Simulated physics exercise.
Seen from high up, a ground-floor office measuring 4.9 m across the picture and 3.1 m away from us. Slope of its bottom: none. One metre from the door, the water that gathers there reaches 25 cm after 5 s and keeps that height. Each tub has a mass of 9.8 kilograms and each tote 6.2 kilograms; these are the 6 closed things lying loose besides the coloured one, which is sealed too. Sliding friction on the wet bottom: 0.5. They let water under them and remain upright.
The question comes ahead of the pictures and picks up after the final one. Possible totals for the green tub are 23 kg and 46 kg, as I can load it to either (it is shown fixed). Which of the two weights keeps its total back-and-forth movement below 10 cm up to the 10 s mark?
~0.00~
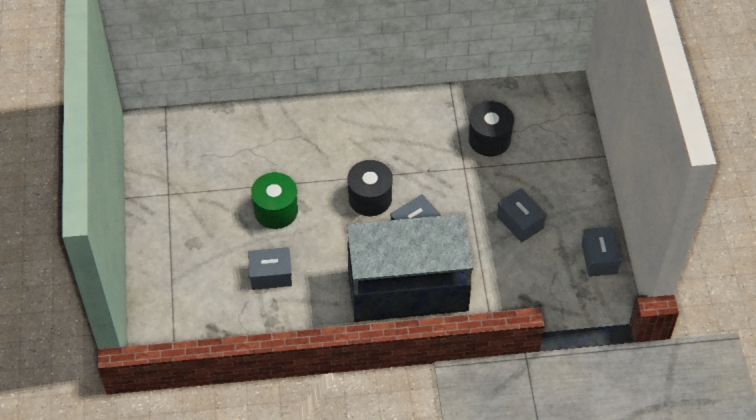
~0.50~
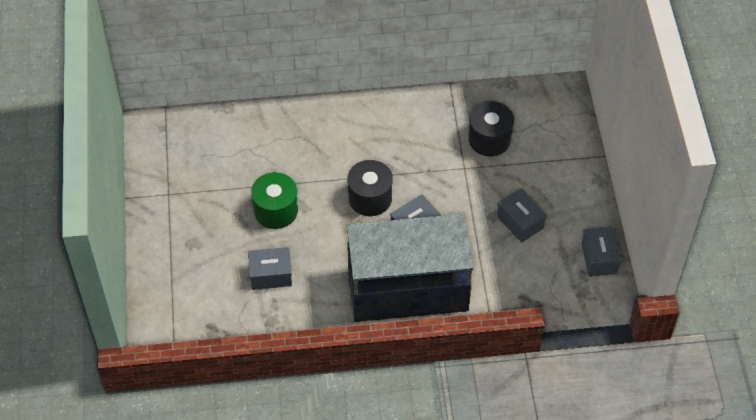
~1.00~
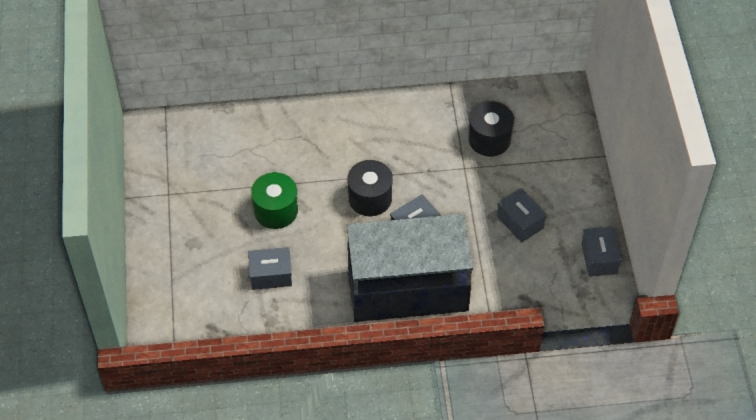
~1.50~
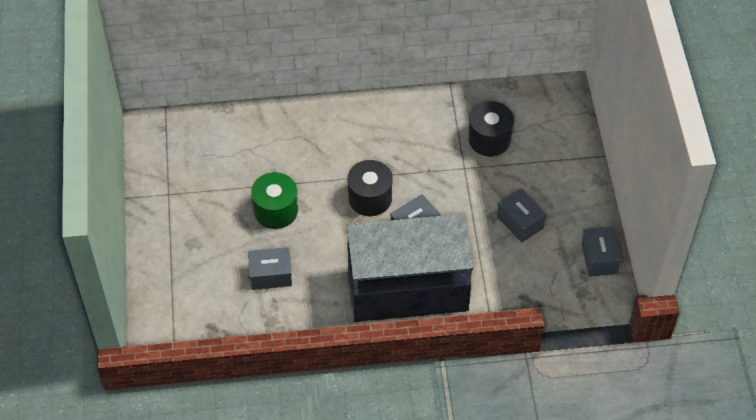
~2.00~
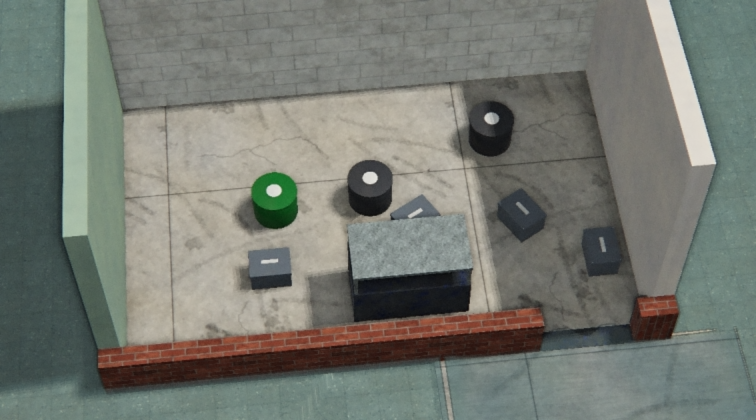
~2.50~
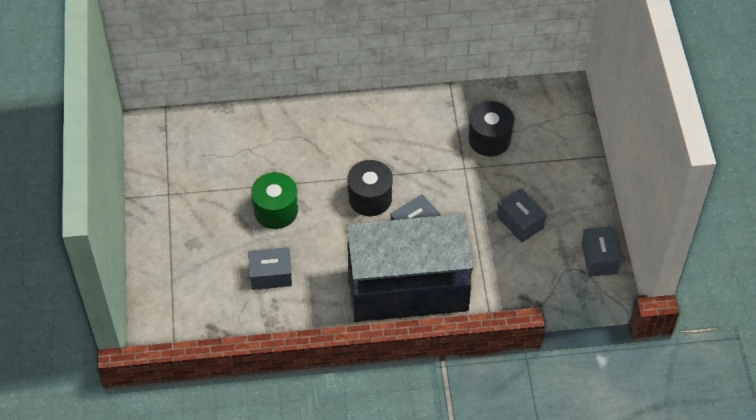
The lighter one already.
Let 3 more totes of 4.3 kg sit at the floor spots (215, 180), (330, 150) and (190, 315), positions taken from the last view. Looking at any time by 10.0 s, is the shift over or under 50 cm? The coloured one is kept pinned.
Note, in sequence: Exceeded, exceeded, not exceeded.
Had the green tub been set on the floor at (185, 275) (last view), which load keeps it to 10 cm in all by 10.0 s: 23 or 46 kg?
Outcome - success with both.
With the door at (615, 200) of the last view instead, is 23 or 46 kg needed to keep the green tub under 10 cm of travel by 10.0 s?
Then the lighter mass suffices.
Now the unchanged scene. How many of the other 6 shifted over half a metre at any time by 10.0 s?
That comes to 3.
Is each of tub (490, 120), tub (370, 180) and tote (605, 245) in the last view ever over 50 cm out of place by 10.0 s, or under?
Well, that's beyond half a metre, below half a metre, and beyond half a metre.
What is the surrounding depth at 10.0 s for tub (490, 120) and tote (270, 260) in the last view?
I'd estimate 6 cm for the first and 2 cm for the second.
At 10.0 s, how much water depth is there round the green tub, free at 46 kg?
Something like 3 centimetres.
After 3.5 s the green tub would be 0 cm from its start with 23 kg and 0 cm from its start with 46 kg; 0 cm of water round it then.
After 4.5 s the green tub would be 0 cm from its start with 23 kg and 0 cm from its start with 46 kg; 0 cm of water round it then.
After 7.0 s the green tub would be 0 cm from its start with 23 kg and 0 cm from its start with 46 kg; 0 cm of water round it then.
After 10.0 s the green tub would be 3 cm from its start with 23 kg and 0 cm from its start with 46 kg; 3 cm of water round it then.
